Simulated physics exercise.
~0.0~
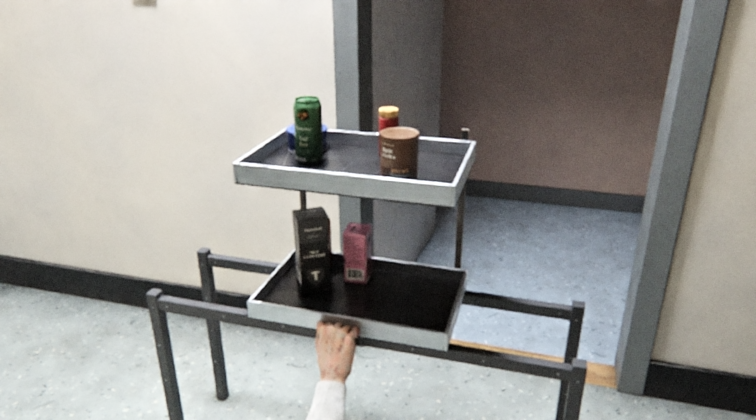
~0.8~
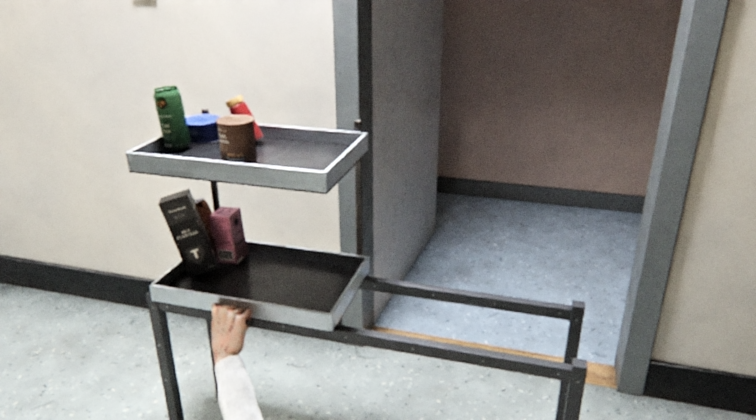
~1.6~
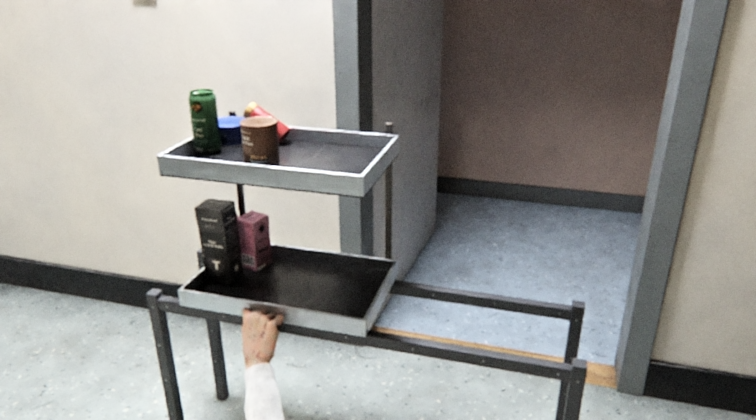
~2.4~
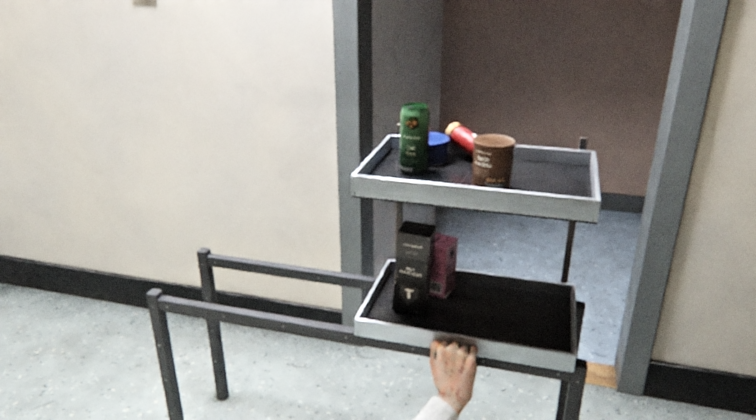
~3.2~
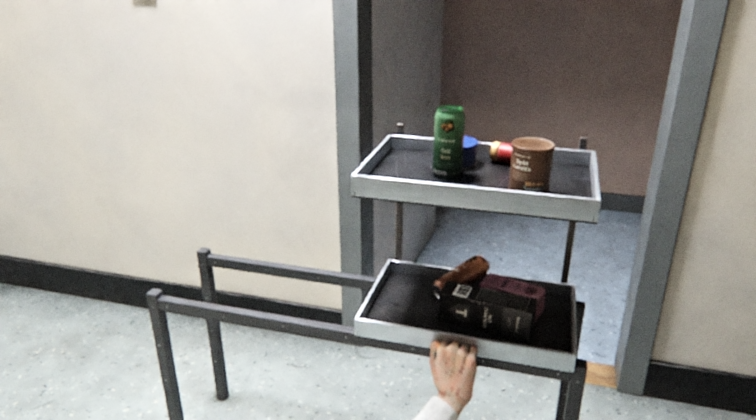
At first, a hand grips the front of a two-level sliding shelf near the middle of its rails, with cans, cartons and small containers standing on both trays. The shelf slides left, and the black carton and the red shaker lean over. It then starts back to the right, the black carton upright again while the shaker tips much further. The shelf travels to the right end, where the shaker lies on its side. Finally, both cartons and an orange-brown can lie toppled on the lower tray, while the green can, shifted rightward, and the brown tin still stand above.
